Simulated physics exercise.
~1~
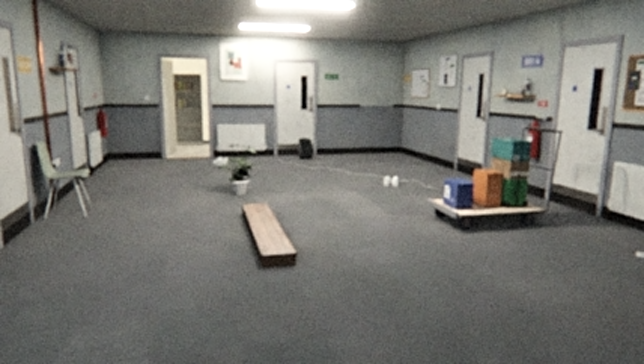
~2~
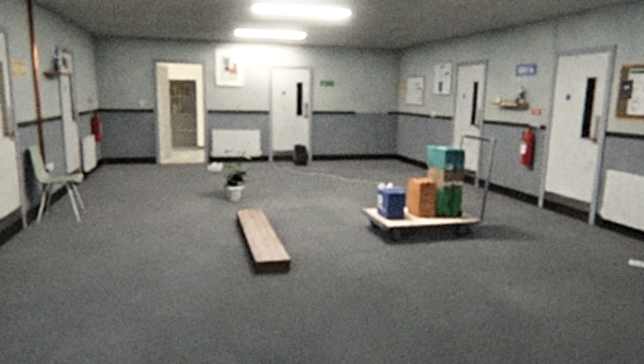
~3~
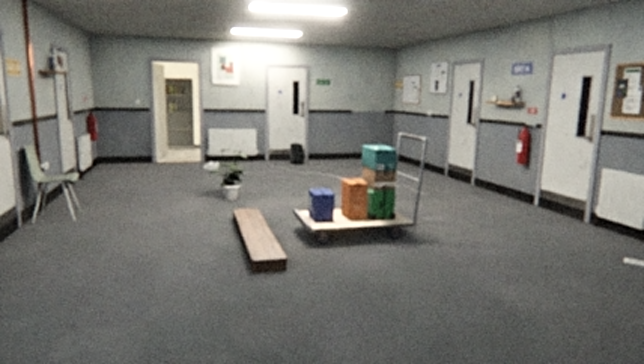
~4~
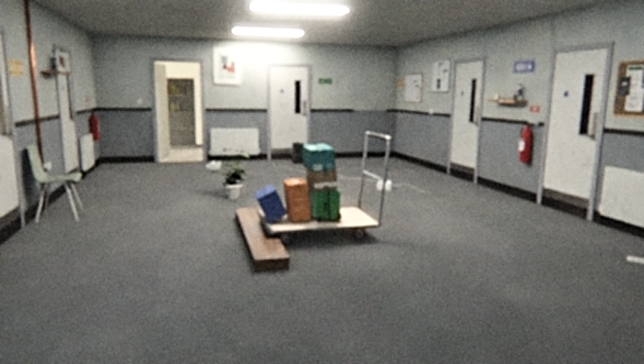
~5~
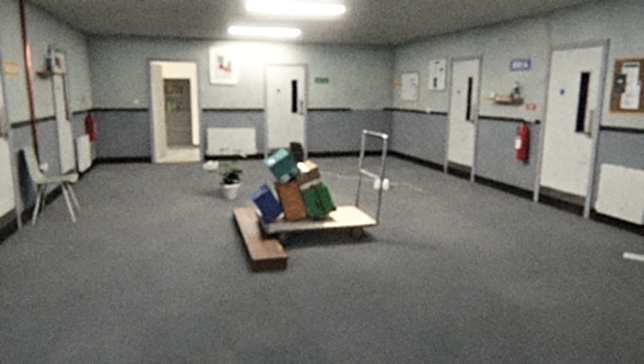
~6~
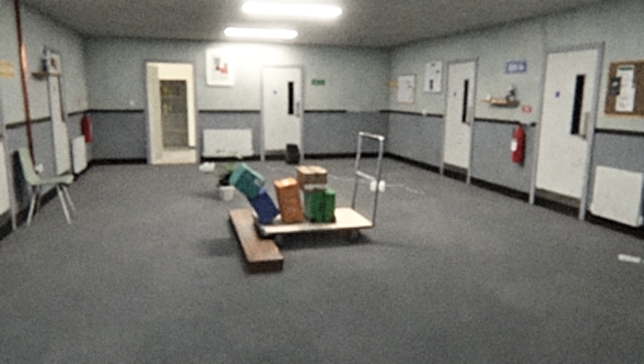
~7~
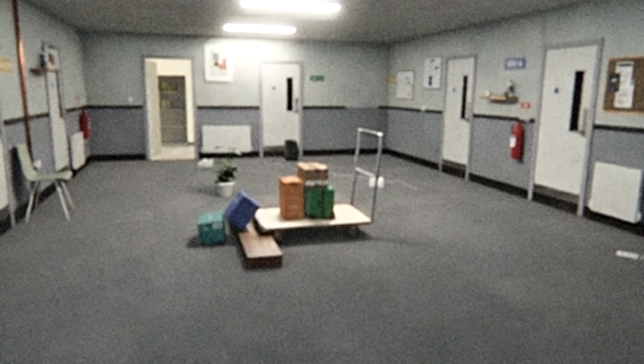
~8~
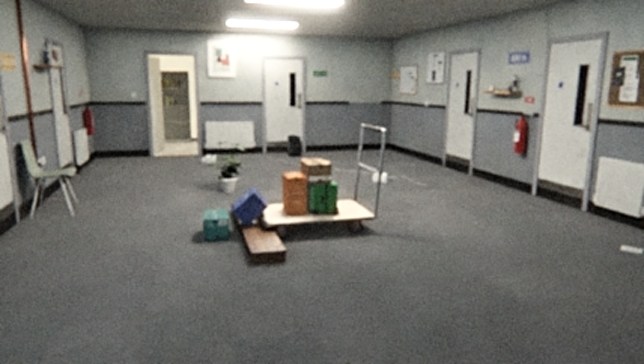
A trolley rolls left and stops at a low step, tipping teal and blue parcels off.
